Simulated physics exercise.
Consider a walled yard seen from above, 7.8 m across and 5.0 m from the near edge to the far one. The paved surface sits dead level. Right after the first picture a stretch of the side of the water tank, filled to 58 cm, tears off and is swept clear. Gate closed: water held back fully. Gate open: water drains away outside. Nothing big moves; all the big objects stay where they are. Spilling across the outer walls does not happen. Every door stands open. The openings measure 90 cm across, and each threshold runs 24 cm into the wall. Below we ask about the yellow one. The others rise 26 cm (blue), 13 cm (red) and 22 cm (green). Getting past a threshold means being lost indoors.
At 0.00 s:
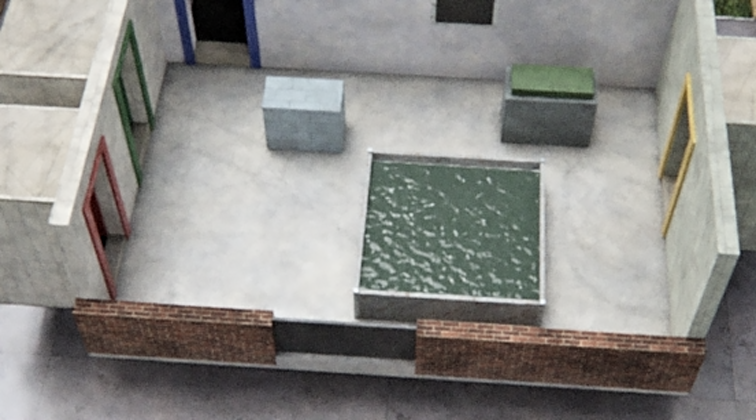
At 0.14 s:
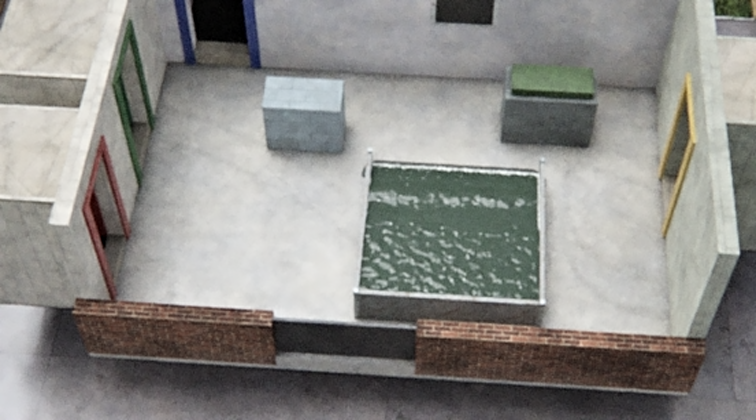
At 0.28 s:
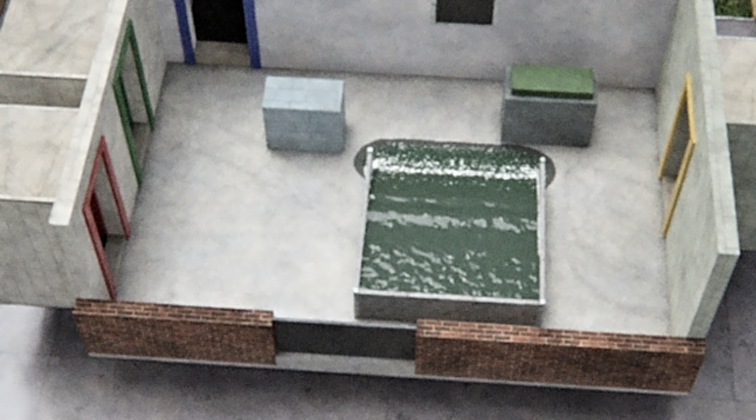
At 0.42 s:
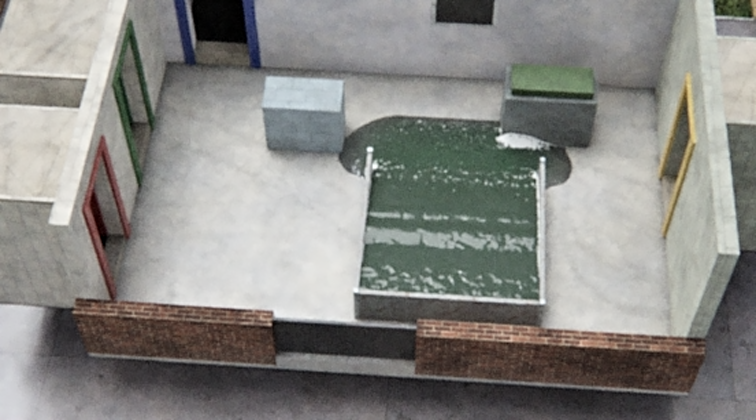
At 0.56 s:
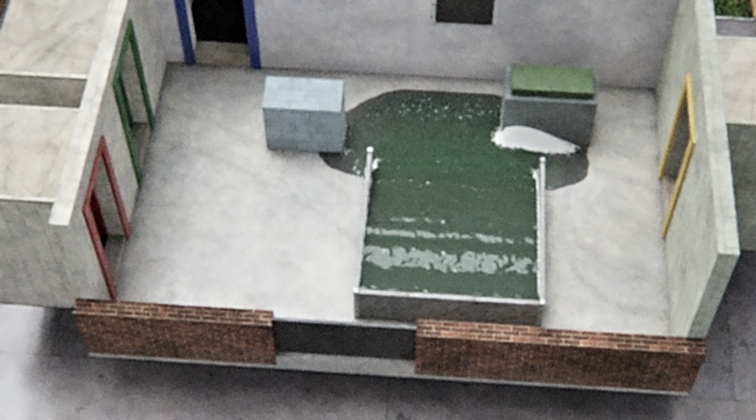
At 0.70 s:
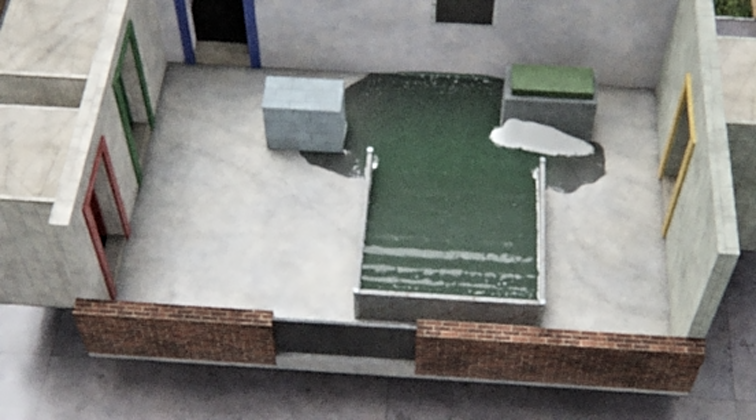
The video shows a walled yard with a square tank of dark green water; its far side opens, and water pours onto the pale floor, spreading between two blocks toward the back wall while white foam gathers beside the right one.
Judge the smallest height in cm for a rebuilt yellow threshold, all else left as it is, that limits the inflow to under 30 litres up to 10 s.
Roughly 14 cm at the least.
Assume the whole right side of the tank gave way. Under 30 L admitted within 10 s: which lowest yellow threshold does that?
A minimum of about 28 cm.
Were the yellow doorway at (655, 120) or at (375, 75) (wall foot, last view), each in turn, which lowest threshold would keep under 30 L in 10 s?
Minimums: Roughly 24 cm and 26 cm.
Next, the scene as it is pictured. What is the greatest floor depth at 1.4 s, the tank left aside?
Max depth: About 45 cm.
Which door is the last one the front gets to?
The red door.
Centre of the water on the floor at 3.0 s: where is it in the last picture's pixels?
I'd say around (443, 159).
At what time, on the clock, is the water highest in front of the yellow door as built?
Roughly 2.4 s.
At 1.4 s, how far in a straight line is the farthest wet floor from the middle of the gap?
Roughly 3.4 m from the gap.
After 1.4 s water covers 25 % of the floor, deepest (45 cm) near (447, 91); 7 cm at the yellow door, 0 litres in over its 13 cm threshold.
After 3.0 s water covers 50 % of the floor, deepest (34 cm) near (654, 112); 18 cm at the yellow door, 19 litres in over its 13 cm threshold.
After 10.0 s water covers 95 % of the floor, deepest (16 cm) near (646, 166); 13 cm at the yellow door, 39 litres in over its 13 cm threshold.
At the yellow door as built, the water arrived by 1.4 s and peaked near 19 cm at 2.4 s.
Run again over the same 10 s with other heights there, 39 litres in over 13 cm, 22 litres over 15 cm. The limit of 30 litres is kept from about 14 cm up.
